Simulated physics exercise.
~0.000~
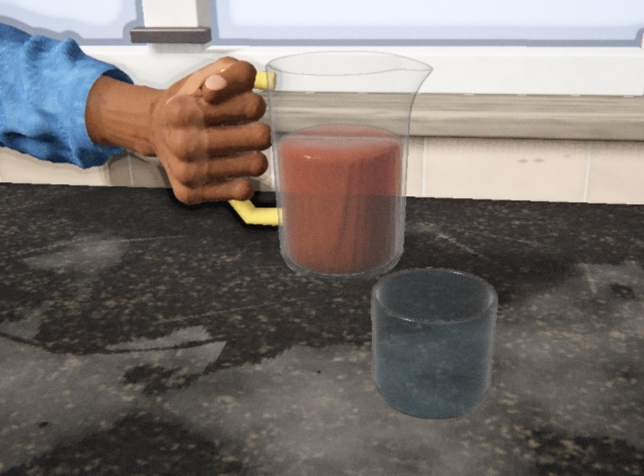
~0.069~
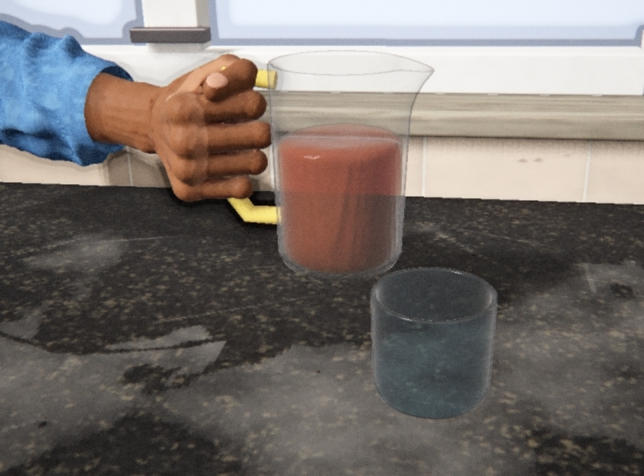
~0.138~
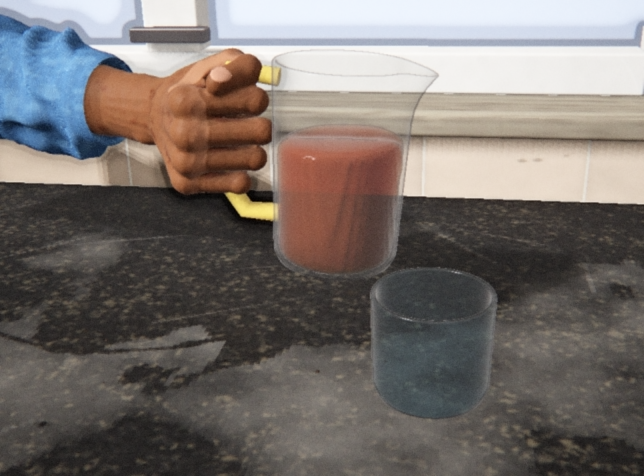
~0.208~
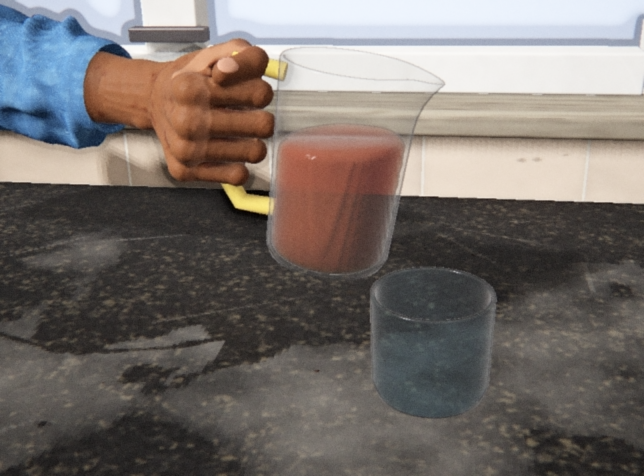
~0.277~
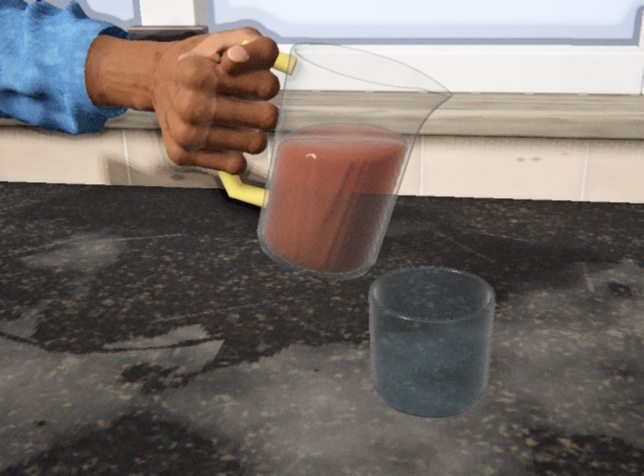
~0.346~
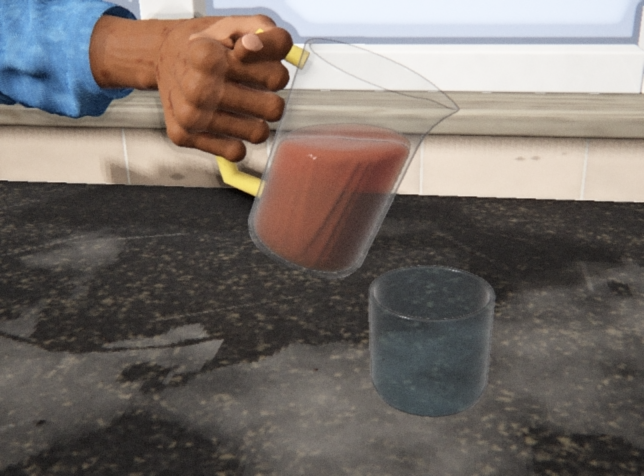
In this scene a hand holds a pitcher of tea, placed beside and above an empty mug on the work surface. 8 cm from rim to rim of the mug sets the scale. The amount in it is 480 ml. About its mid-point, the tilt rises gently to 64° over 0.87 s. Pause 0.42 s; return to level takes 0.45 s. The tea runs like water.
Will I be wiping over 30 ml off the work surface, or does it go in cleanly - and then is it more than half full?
You'll be wiping it up.
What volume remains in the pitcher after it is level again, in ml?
Roughly 330 ml.
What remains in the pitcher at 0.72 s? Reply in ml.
About 470 ml.
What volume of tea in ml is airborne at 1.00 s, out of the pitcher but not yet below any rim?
I'd say some 40 ml of liquid is up in the air.
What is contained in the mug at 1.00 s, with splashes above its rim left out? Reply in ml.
Near 0 ml, more or less.
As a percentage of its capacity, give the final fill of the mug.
0 %.
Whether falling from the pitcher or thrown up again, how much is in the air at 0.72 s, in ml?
I'd put it near 10 ml.
Then, 0.72 s in, the tilt is 60° and the mug has 0 ml, the pitcher 465 ml, and 0 ml is on the work surface.
Then, 1.00 s in, the tilt is 64° and the mug has 0 ml, the pitcher 395 ml, and 35 ml is on the work surface.
Then, 1.29 s in, the tilt is 64° and the mug has 0 ml, the pitcher 345 ml, and 105 ml is on the work surface.
Then, 1.61 s in, the tilt is 13° and the mug has 0 ml, the pitcher 330 ml, and 140 ml is on the work surface.
Finally, the mug has 0 ml, the pitcher 330 ml, and 145 ml is on the work surface.
